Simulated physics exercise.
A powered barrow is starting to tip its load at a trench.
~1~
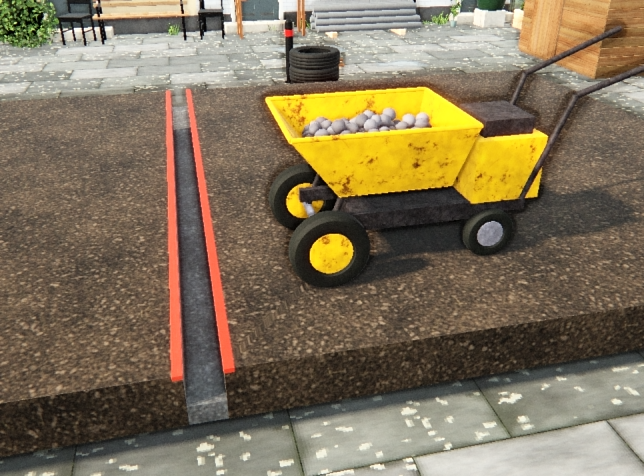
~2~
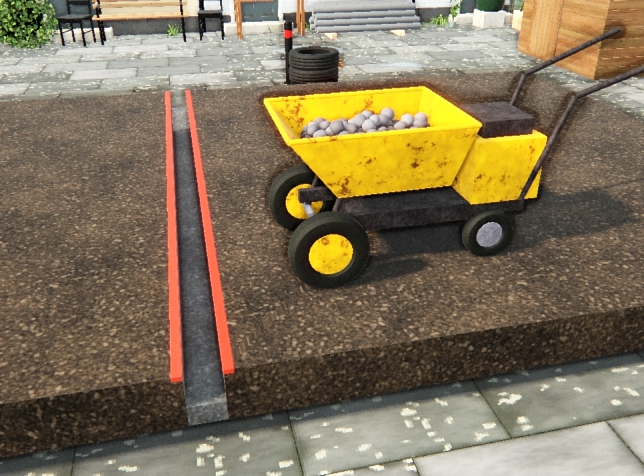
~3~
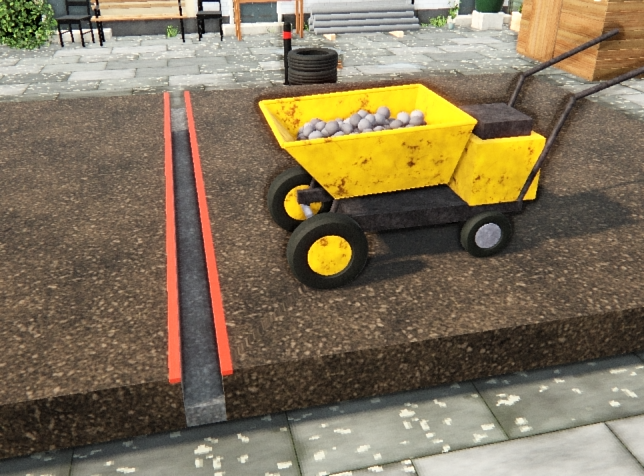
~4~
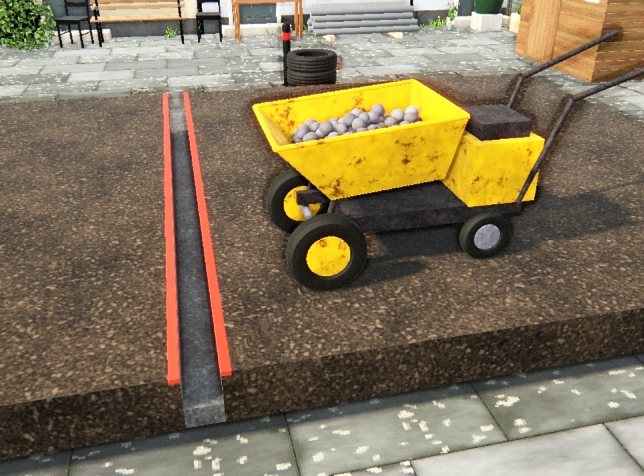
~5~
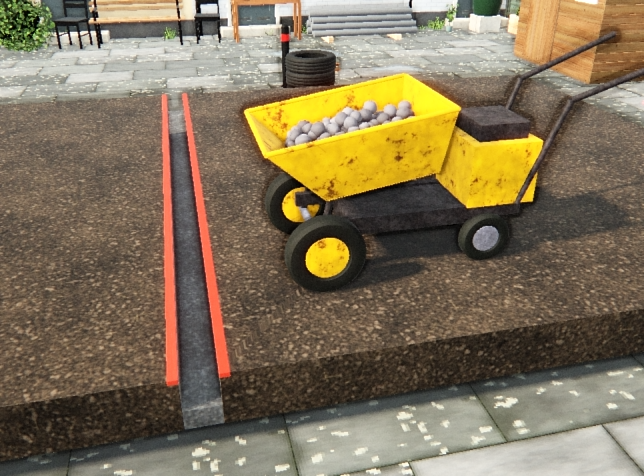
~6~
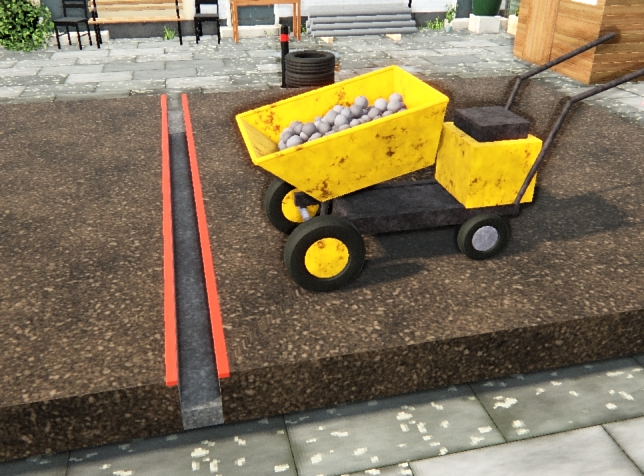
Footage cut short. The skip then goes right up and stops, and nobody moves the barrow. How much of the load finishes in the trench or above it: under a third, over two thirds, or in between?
Trench gets a third to two thirds.
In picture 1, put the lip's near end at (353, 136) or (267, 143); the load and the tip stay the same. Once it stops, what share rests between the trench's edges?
Estimates, in order: 40 % then 0 %.
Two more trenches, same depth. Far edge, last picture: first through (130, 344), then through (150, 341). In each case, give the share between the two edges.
Respectively, 90 % and 70 %.
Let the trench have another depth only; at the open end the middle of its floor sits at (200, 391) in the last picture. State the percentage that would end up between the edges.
Something like 30 %.
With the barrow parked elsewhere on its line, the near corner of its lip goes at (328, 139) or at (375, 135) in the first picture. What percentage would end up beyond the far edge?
Roughly 10 per cent, then roughly 0 per cent.
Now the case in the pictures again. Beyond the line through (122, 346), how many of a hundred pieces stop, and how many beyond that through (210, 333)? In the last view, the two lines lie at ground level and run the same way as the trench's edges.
I'd put it near 20 in a hundred, then near 90 in a hundred.
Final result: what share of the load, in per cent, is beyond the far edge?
My estimate is close to 45 in a hundred.
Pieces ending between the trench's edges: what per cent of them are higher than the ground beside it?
About 25 per cent.
Just after the last frame, skip tipped steeply; every one in the skip.
A moment on, skip tipped right over; the larger part in the skip; about a tenth in or heaped over the trench; about a tenth beyond it; just a few falling.
Further on, skip tipped right over; about a tenth in the skip; roughly a third in or heaped over the trench; roughly half beyond it.
When it is over, skip tipped right over; about a tenth in the skip; roughly half in or heaped over the trench; roughly half beyond it.
